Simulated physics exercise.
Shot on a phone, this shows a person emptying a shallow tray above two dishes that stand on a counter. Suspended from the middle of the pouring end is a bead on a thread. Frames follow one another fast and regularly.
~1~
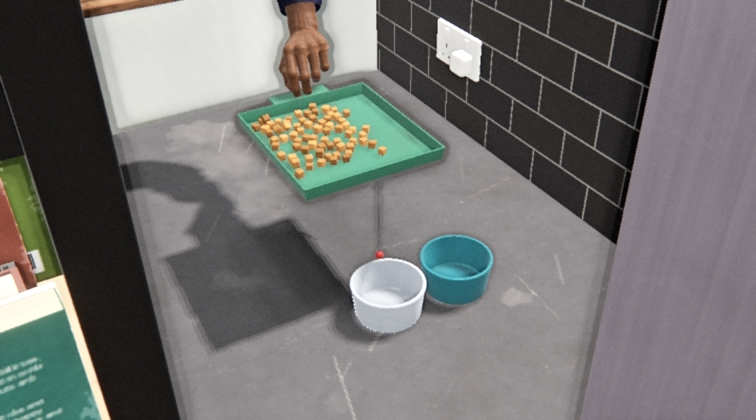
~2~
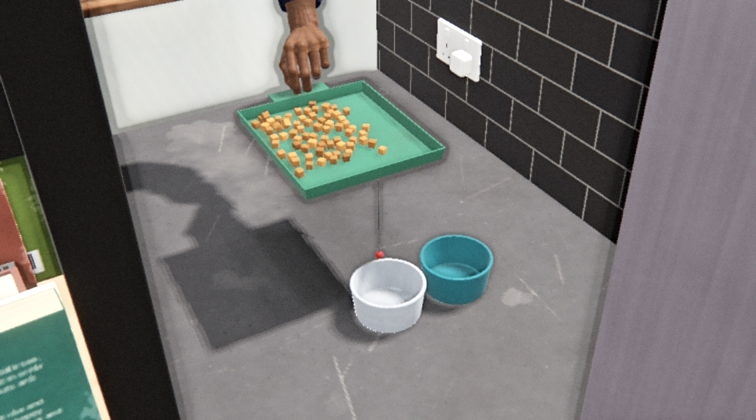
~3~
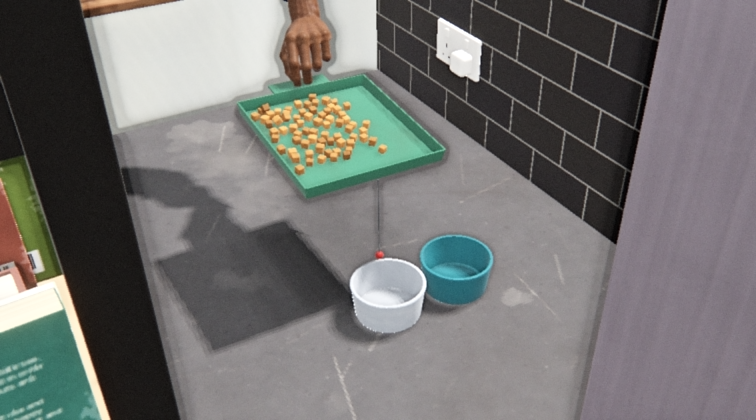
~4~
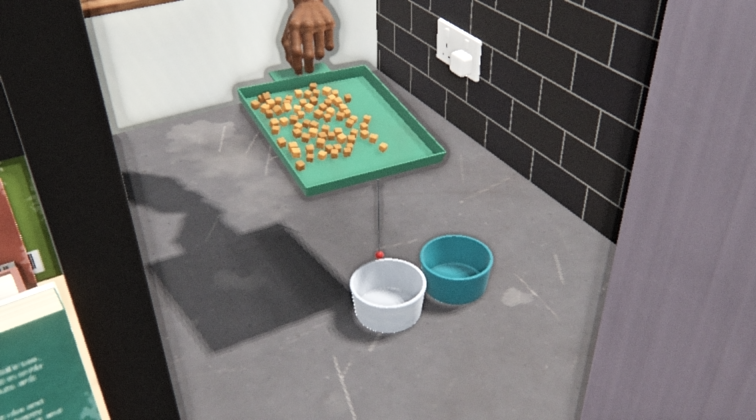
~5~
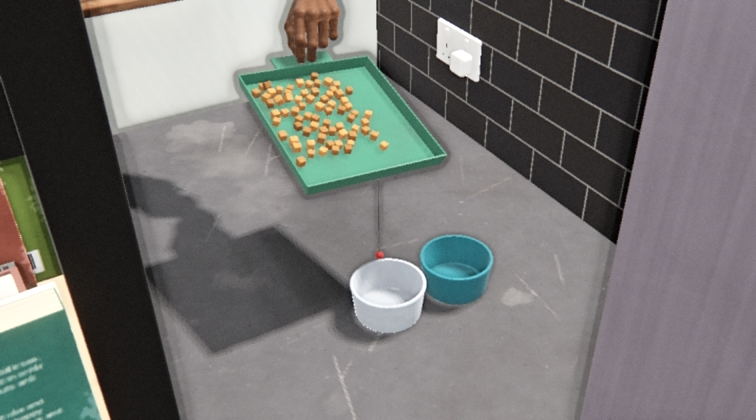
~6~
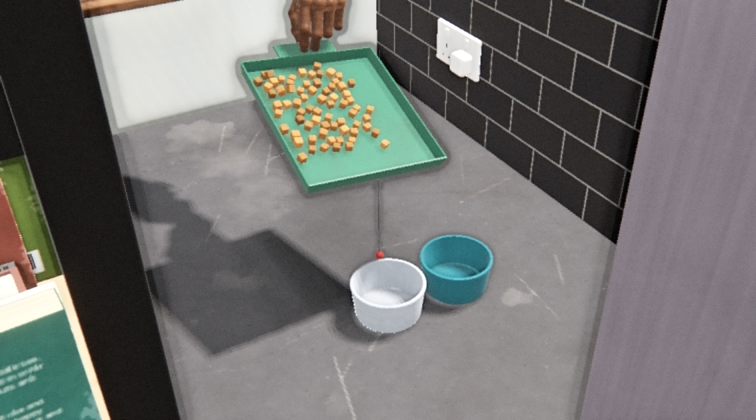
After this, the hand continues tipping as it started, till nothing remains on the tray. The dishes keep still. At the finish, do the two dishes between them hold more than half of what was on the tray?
Yes.
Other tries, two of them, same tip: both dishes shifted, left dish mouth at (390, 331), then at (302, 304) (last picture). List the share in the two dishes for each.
0 and 20 in a hundred.
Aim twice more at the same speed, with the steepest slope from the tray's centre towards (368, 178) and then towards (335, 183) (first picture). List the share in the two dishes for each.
I'd put it at some 40 % and then some 10 %.
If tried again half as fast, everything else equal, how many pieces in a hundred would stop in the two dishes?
It would come out near 60 per cent.
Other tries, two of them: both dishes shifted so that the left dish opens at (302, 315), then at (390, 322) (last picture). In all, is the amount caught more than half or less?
Together the dishes get less than a half first, then less than a half.
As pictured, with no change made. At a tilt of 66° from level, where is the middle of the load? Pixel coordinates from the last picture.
Centre estimate: (400, 158).
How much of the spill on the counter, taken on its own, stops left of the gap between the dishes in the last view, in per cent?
Around 50 %.
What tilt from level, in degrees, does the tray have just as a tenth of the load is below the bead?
85°.
Soon after the last picture, tray tipped steeply; nearly all on the tray; a small part in the air.
A little later, tray tipped past a quarter turn; most on the tray; a stray few in the left dish; a small part in the right dish; a stray few outside both; a stray few in the air.
Later still, tray tipped past a quarter turn; about a third in the left dish; about half in the right dish; a small part outside both.
At rest, tray tipped past a quarter turn; about a third in the left dish; about half in the right dish; a small part outside both.
